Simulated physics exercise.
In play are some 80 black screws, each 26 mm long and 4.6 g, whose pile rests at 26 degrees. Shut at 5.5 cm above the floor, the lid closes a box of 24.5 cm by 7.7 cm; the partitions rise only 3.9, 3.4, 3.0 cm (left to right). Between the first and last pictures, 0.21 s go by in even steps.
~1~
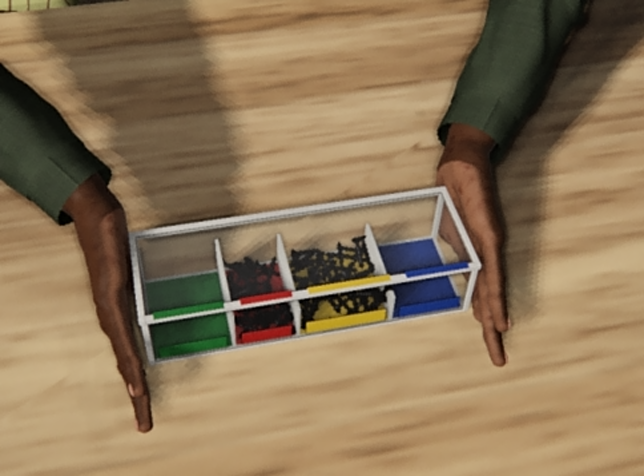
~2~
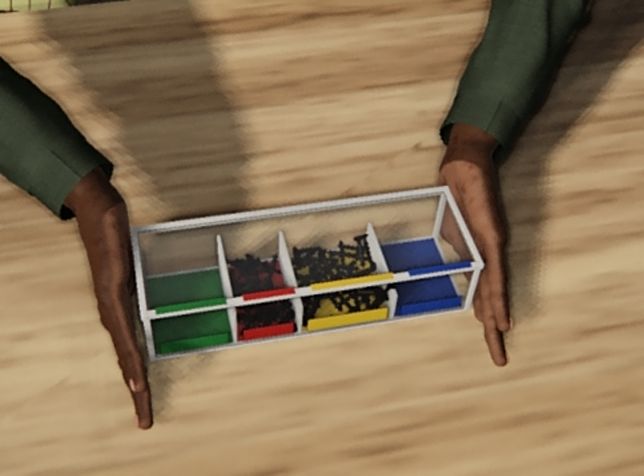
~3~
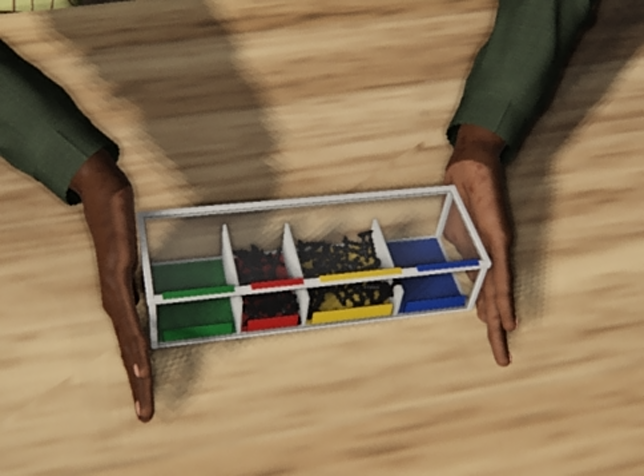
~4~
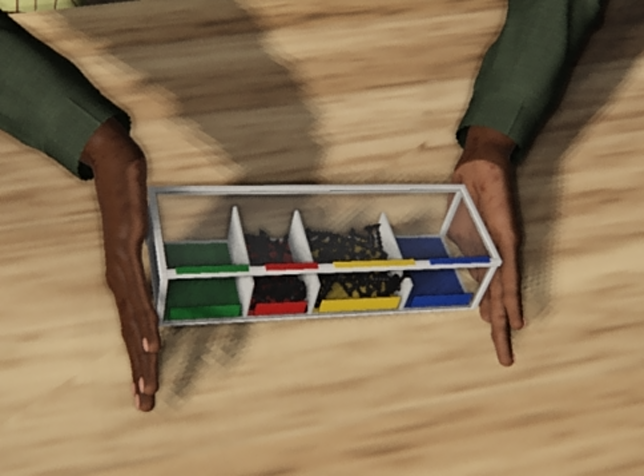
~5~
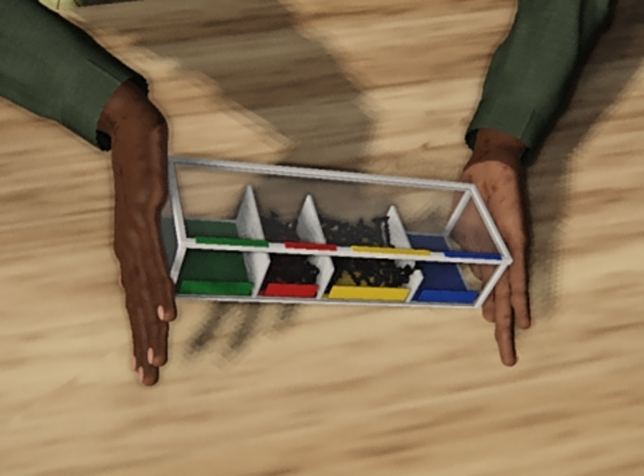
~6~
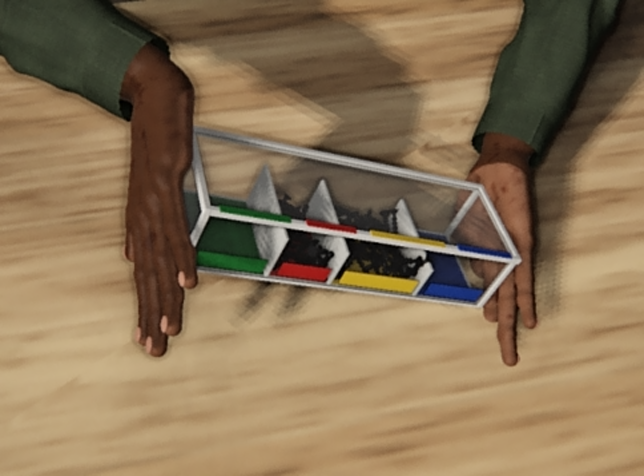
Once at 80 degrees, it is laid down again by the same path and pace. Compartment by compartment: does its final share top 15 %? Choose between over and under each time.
Red compartment: Over. Blue compartment: Over. Green compartment: Under. Yellow compartment: Over.
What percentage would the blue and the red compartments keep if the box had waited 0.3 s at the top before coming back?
In per cent: Blue 30; red 30.
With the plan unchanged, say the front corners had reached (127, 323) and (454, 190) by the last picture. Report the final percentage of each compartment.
In the end red holds 55 %, blue holds 0 %, green holds 10 % and yellow holds 35 %.
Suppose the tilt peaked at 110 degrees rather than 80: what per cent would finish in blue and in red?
Shares: Blue 100, red 0, per cent.
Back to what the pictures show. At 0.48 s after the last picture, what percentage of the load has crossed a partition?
About 15 %.
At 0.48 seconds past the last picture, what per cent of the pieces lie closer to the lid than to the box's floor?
Close to 30 in a hundred.
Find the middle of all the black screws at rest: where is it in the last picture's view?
Roughly (373, 274).
Then, 0.48 s after the last picture, tilt 78 degrees; red 35 %, blue 10 %, yellow 60 %.
Then, 0.79 s after the last picture, tilt 32 degrees; red 25 %, blue 30 %, yellow 45 %.
Then, 1.20 s after the last picture, tilt 0 degrees; red 25 %, blue 30 %, yellow 45 %.
In the end, red 25 %, blue 30 %, green 0 %, yellow 45 %.
